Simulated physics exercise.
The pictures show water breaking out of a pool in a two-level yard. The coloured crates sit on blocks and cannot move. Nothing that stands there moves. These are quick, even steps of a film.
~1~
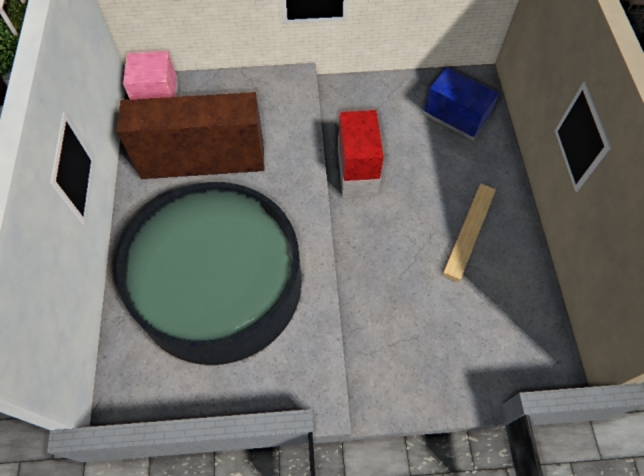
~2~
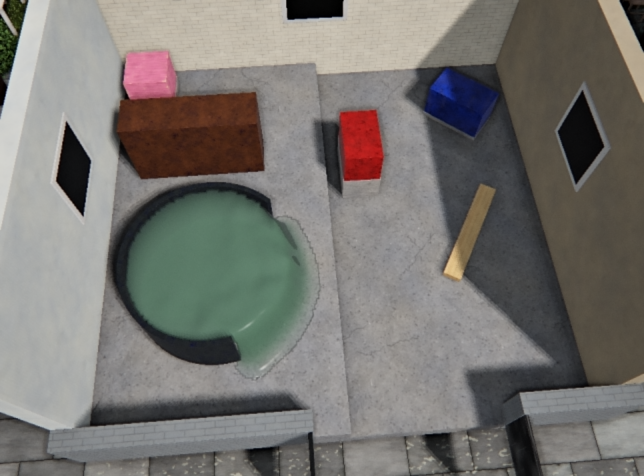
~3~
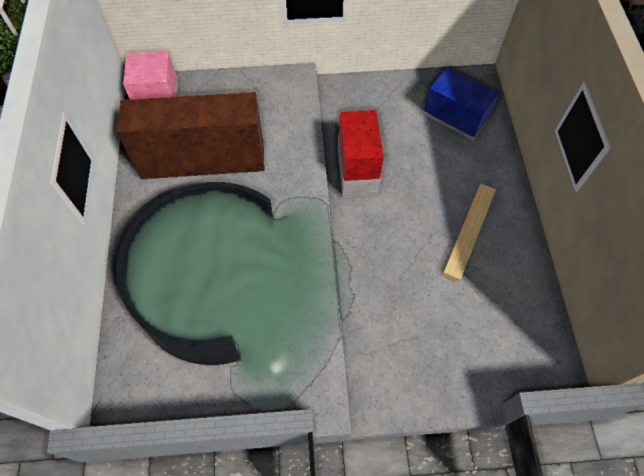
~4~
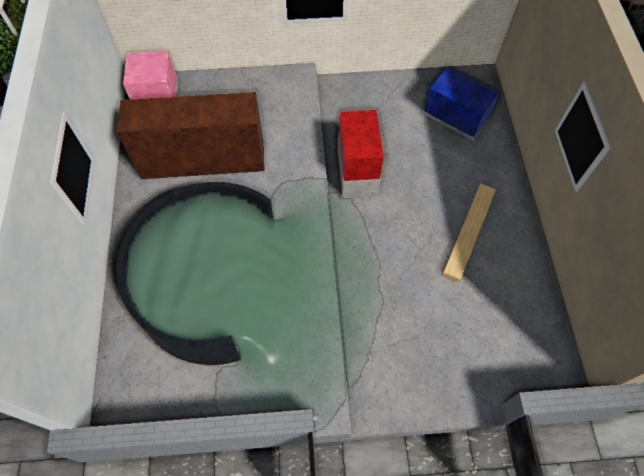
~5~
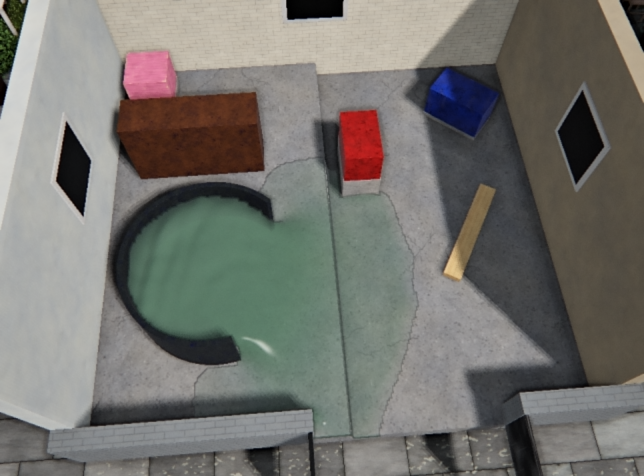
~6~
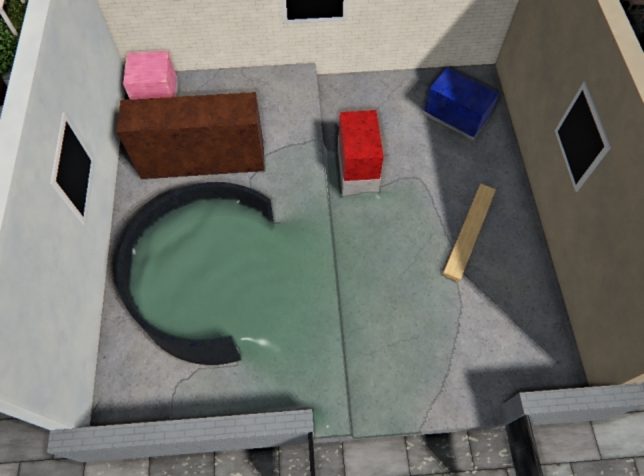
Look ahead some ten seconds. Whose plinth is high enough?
In the end: The red crate keeps dry; the pink crate keeps dry; the blue crate is soaked.
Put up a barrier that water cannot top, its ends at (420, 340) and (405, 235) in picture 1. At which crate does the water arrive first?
The one in red.
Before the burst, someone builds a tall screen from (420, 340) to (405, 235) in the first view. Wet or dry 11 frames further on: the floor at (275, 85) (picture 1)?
At that place: Not flooded.
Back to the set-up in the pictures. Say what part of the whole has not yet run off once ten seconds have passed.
Close to 52 %.
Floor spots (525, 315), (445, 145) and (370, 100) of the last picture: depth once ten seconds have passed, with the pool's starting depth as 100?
In that order: 8, 8 and 8 per cent.
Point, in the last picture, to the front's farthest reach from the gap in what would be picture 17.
Near (488, 71).
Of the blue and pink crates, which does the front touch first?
The crate marked blue.
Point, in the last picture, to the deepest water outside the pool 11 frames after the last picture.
At about (580, 398).
A moment on, water covers 55 % of the floor; the red crate water round its plinth, the pink crate not reached, the blue crate not reached.
Next, water covers 60 % of the floor; the red crate water round its plinth, the pink crate not reached, the blue crate water round its plinth.
Then, water covers 65 % of the floor; the red crate water round its plinth, the pink crate not reached, the blue crate water round its plinth.
Later, water covers 70 % of the floor; the red crate water round its plinth, the pink crate not reached, the blue crate water round its plinth.
In the end, water covers 70 % of the floor; the red crate stayed above the water, the pink crate stayed above the water, the blue crate was topped.
